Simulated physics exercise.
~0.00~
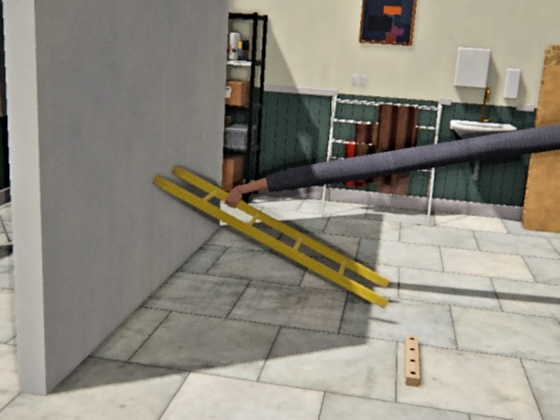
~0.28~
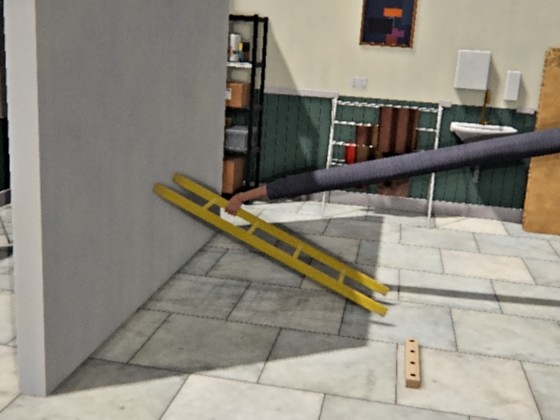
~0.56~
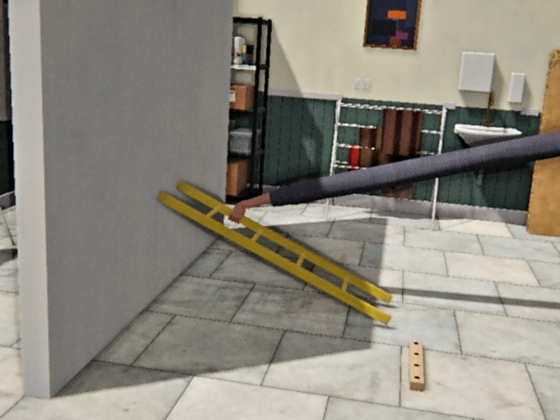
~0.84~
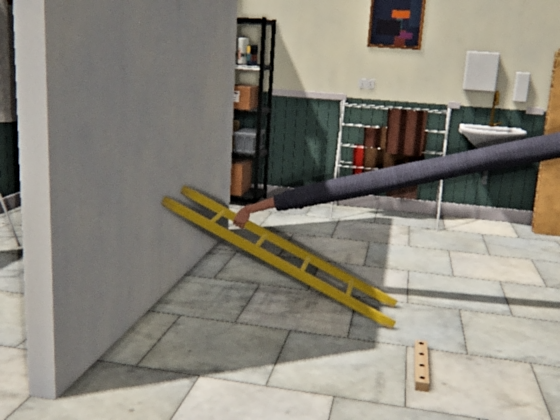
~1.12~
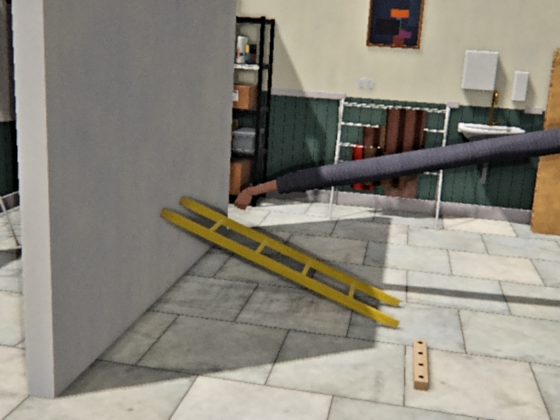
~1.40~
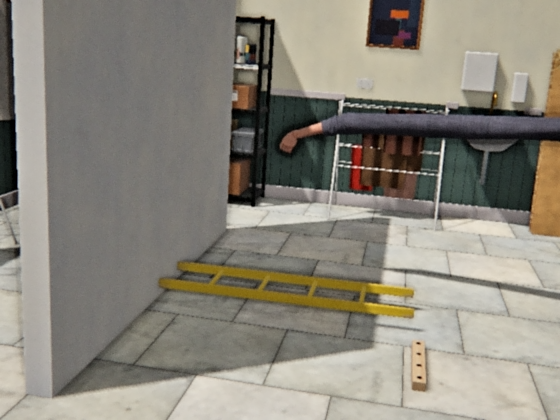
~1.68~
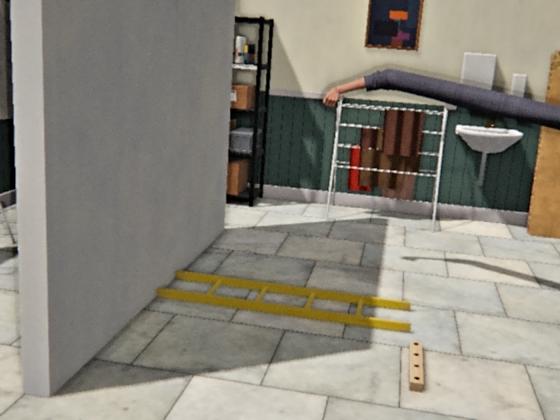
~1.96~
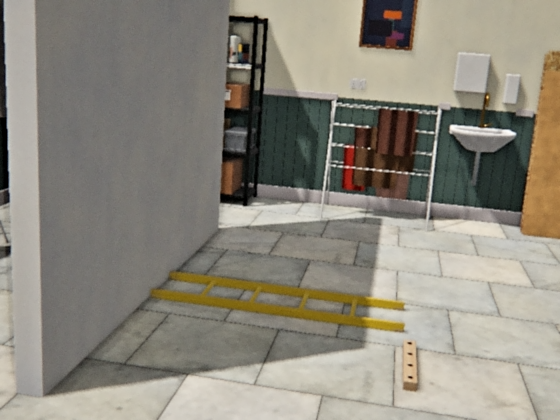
The clip opens on a hand reaching in from the right, holding a yellow gate that looks like a small ladder and leans at a slant against a grey wall. A short wooden batten lies on the pale tiled floor nearby. The gate sinks slightly while the hand stays on it, then the fingers let go and the arm draws back. Left alone, the gate slips down the wall, its upper end dropping until it lies almost level. The arm withdraws out of view, and the gate ends at rest on the floor, with the batten still in its place.
